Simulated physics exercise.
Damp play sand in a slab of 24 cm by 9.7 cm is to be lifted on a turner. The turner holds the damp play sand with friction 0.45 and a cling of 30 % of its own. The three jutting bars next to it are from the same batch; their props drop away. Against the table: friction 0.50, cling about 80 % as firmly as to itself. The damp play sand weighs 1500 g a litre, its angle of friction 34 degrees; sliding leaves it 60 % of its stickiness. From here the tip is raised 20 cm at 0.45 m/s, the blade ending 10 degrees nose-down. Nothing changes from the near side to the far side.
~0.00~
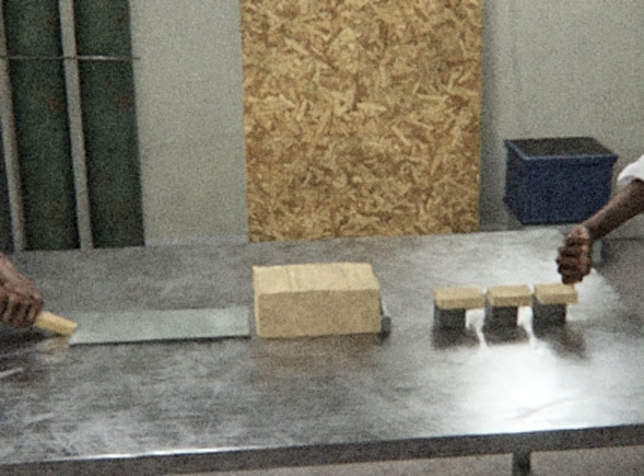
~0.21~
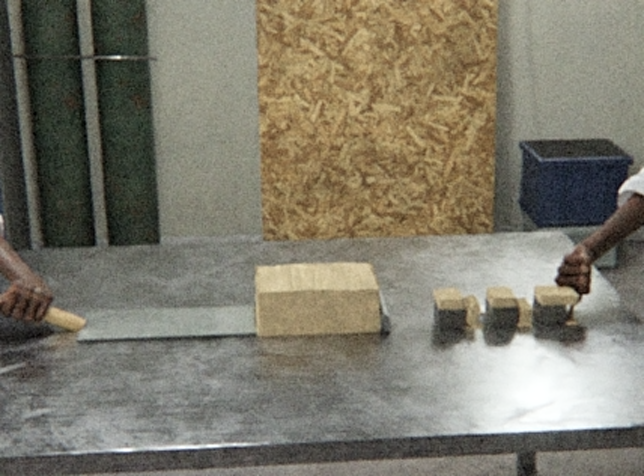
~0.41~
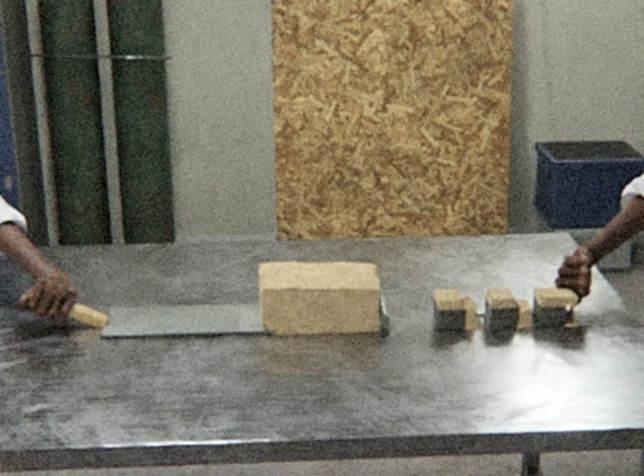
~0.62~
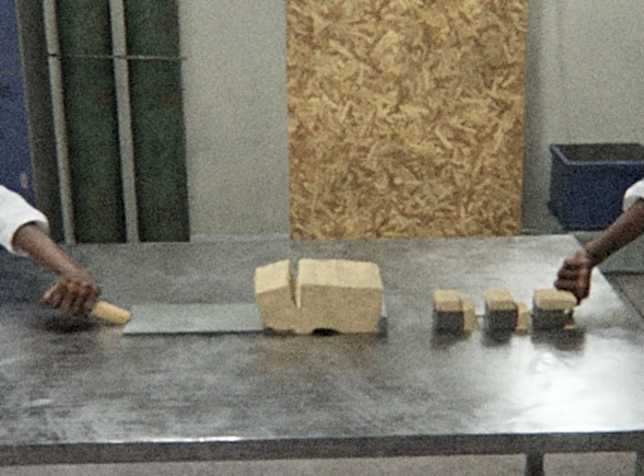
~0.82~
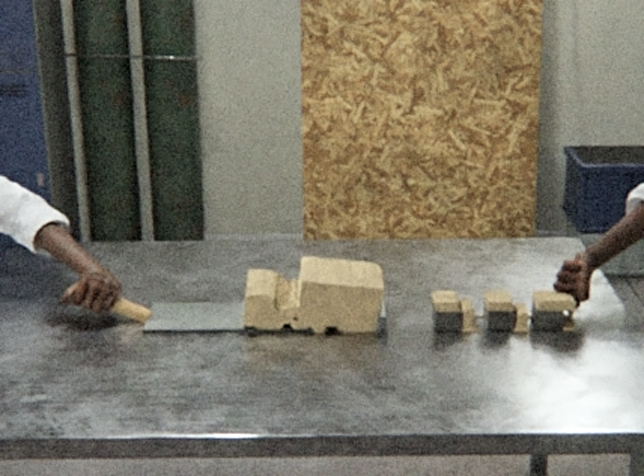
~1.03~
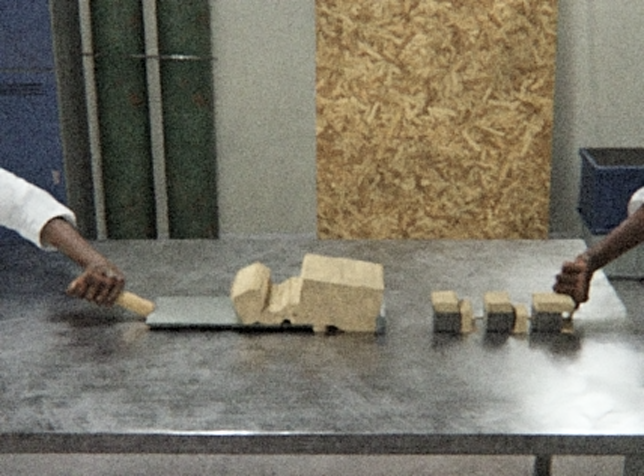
A hand slid a flat metal blade to the right under a block of damp sand, which cracked near its left end and broke into leaning chunks, while another hand stayed by three small blocks.
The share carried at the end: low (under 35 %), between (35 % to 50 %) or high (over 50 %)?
The band is low (under 35 %).
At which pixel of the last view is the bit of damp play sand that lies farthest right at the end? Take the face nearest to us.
Around (456, 330).
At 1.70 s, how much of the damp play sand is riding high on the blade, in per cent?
About 35 %.
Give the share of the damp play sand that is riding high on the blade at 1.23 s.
About 30 %.
After 1.23 s, the tip is 9.4 cm up.
After 1.46 s, the tip is 19 cm up.
After 1.70 s, the tip is 20 cm up and 35 % is riding high on the blade.
After 1.93 s, the tip is 20 cm up and 29 % is riding high on the blade.
After 2.40 s, at the end, the tip is 20 cm up and 29 % is riding high on the blade.
